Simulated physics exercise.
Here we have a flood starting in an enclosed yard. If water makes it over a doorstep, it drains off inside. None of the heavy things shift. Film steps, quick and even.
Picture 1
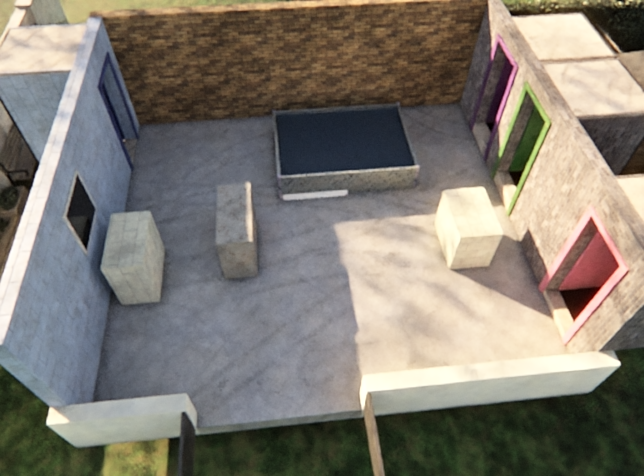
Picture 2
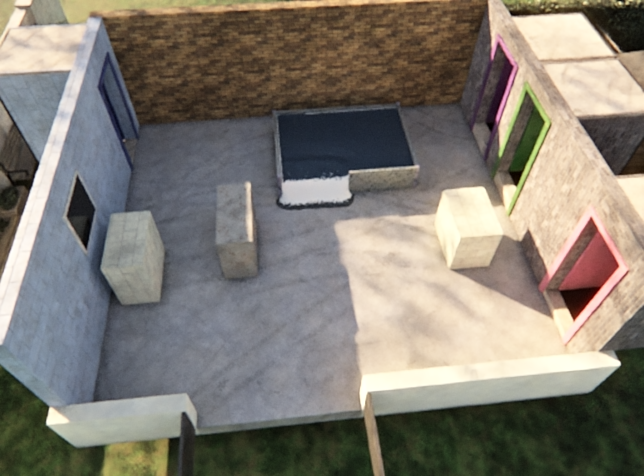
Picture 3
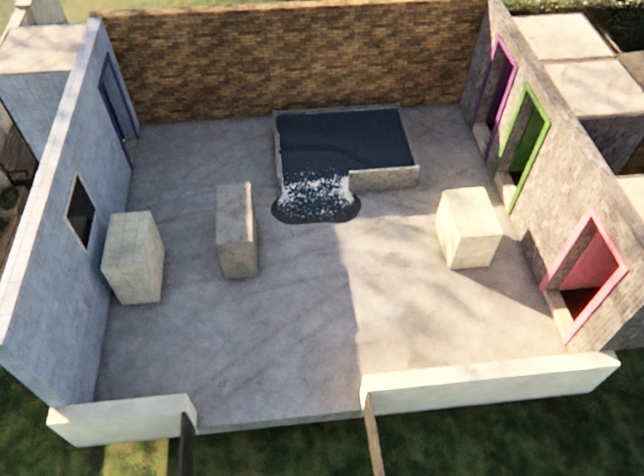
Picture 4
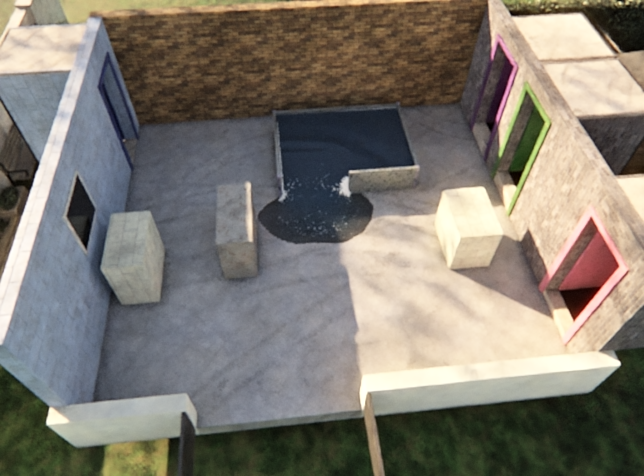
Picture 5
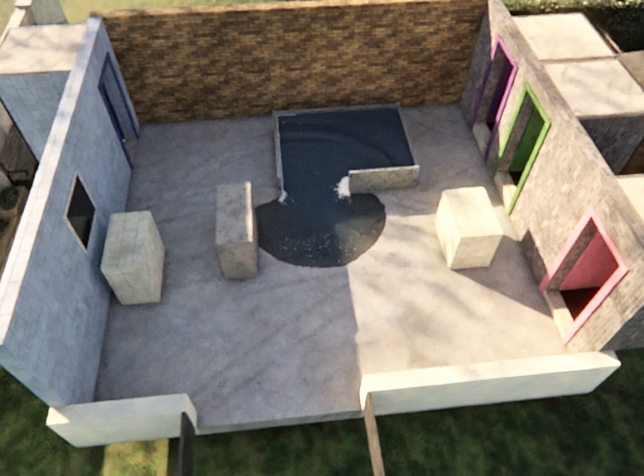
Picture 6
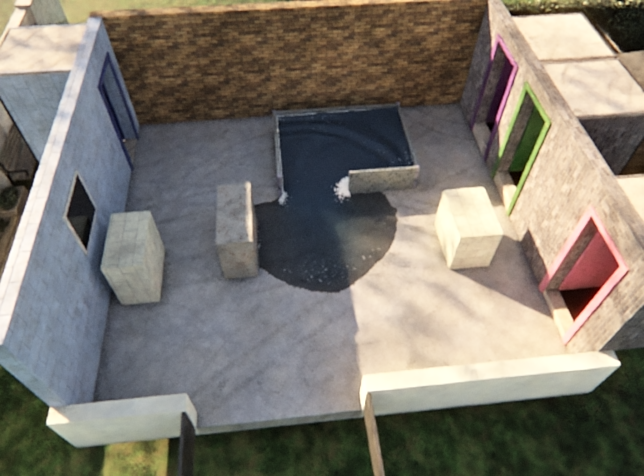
Dark water pours through a gap in the tank's front wall and spreads across the yard.
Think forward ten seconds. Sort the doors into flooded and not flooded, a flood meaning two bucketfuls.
Sorted: Pink door - not flooded; purple door - not flooded; blue door - not flooded; green door - not flooded.
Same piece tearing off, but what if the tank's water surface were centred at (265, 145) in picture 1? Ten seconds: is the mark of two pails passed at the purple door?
Purple door: Undershoots.
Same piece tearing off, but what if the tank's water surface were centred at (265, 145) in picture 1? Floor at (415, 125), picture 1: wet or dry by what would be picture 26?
Unflooded.
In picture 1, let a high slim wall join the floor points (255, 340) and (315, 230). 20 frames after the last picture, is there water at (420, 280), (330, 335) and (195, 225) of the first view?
Taking the points in order, they are inundated, inundated and high and dry.
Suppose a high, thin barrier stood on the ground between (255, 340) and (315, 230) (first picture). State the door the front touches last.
It's the one in purple.
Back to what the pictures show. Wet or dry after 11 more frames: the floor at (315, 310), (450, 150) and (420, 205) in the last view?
In turn, the points end up soaked, high and dry and high and dry.
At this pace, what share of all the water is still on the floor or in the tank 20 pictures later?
Near 84 in a hundred.
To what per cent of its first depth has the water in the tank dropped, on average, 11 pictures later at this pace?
Roughly 62 per cent.
A moment on, water covers 20 % of the floor; the pink door not reached, the purple door not reached, the blue door not reached, the green door not reached.
Next, water covers 30 % of the floor; the pink door not reached, the purple door not reached, the blue door not reached, the green door not reached.
Then, water covers 40 % of the floor; the pink door not reached, the purple door not reached, the blue door not reached, the green door not reached.
Later, water covers 50 % of the floor; the pink door wet at the sill, nothing in, the purple door not reached, the blue door not reached, the green door wet at the sill, nothing in.
In the end, water covers 65 % of the floor; the pink door wet at the sill, nothing in, the purple door wet at the sill, nothing in, the blue door not reached, the green door wet at the sill, nothing in.
